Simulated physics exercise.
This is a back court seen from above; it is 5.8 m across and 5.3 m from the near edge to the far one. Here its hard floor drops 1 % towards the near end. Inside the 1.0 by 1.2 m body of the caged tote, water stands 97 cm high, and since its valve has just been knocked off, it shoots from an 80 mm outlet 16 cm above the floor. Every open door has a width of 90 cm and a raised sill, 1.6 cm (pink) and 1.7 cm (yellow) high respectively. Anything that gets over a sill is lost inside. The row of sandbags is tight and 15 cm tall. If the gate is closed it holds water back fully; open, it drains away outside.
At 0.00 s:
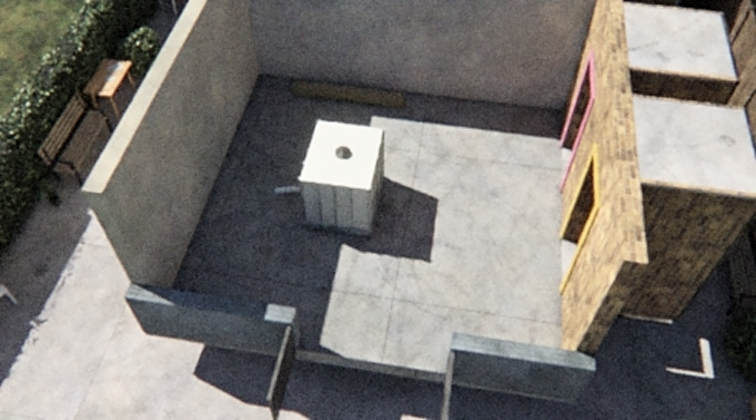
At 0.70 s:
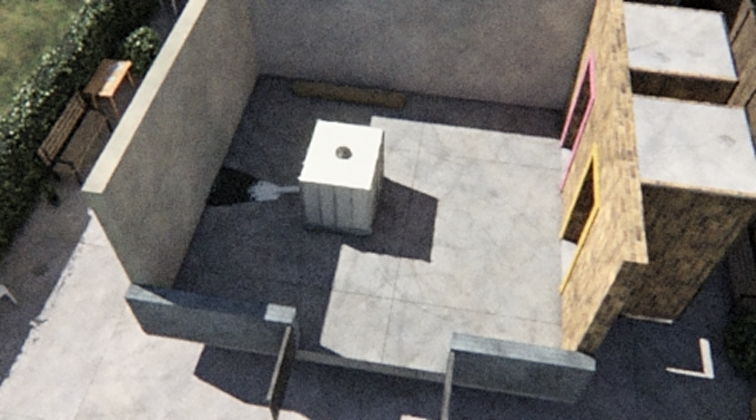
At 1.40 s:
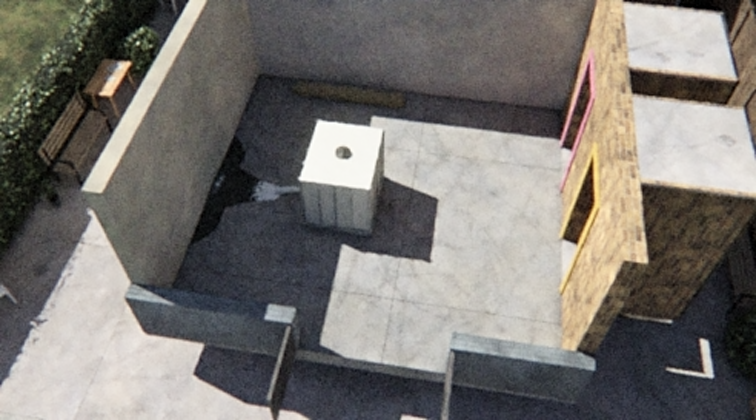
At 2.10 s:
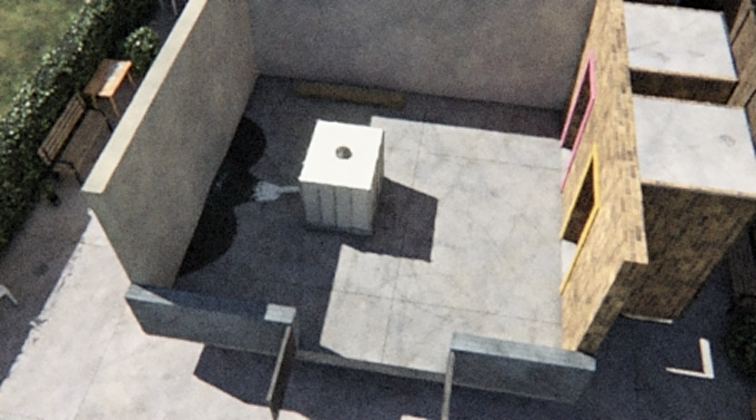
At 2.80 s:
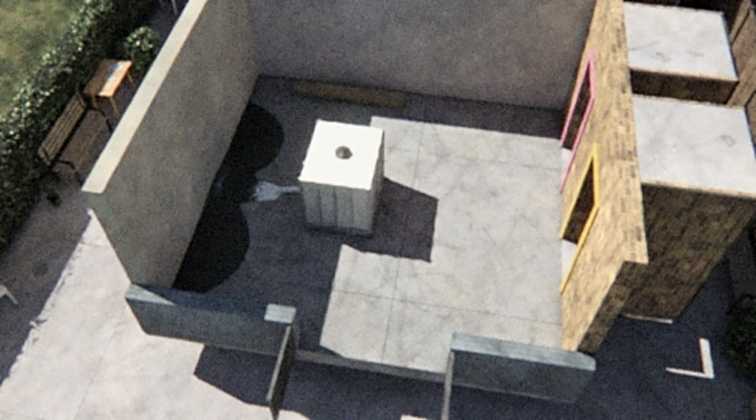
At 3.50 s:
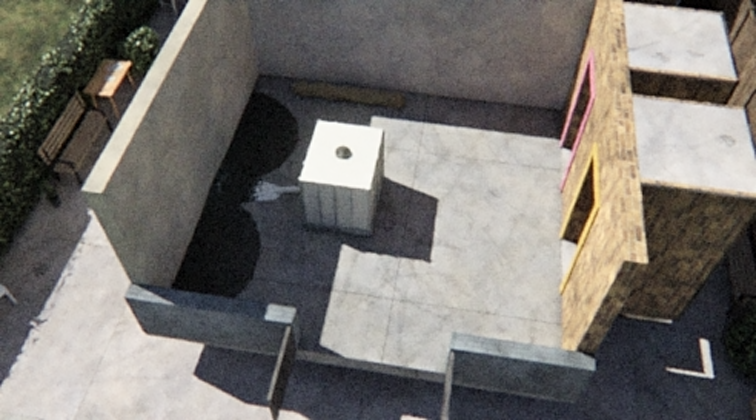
Walled court seen from above with a white caged tote spouting water leftward, a dark wet patch spreading along the left wall.
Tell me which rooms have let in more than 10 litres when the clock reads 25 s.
At that reading, at the pink door the intake stays within the limit; at the yellow door the intake stays within the limit.
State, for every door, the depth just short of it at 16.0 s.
Depths in centimetres: Pink 0.0, yellow 0.0.
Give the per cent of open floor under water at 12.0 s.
Wet share: Near 45 %.
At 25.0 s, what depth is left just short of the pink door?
Depth reading: Near 0.0 cm.
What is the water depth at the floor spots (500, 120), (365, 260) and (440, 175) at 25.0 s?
Depths in turn: Around 0.0 cm, 1.0 cm, 0.8 cm.
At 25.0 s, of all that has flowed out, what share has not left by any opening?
82 %.
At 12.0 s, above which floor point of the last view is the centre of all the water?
Near (272, 206) in the last picture.
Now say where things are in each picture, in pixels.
In the first picture, the jet has just started at (297, 189); the ground is still dry.
In the second picture, the jet leaves at (297, 189); the sheet reaches (207, 204), 1.8 m away, and wets 0.6 m2.
In the third picture, the jet leaves at (297, 189); the sheet reaches (192, 239), 2.1 m away, and wets 1.0 m2.
In the fourth picture, the jet leaves at (297, 189); the sheet reaches (178, 274), 2.5 m away, and wets 1.9 m2.
In the fifth picture, the jet leaves at (297, 189); the sheet reaches a hidden place, 2.8 m away, and wets 3.0 m2.
In the sixth picture, from the spout at (297, 189) the water has spread over 4.2 m2; its tip is at a hidden place, and it is 1.0 cm deep on average.
After 5.0 s water covers 20 % of the floor and is deepest (9 cm) near (216, 182); pink door not reached, yellow door not reached.
After 8.0 s water covers 30 % of the floor and is deepest (8 cm) near (216, 182); pink door not reached, yellow door not reached.
After 12.0 s water covers 45 % of the floor and is deepest (8 cm) near (216, 182); pink door not reached, yellow door not reached.
After 16.0 s water covers 55 % of the floor and is deepest (8 cm) near (216, 182); pink door not reached, yellow door not reached.
After 25.0 s water covers 70 % of the floor and is deepest (7 cm) near (212, 190); pink door not reached, yellow door not reached.
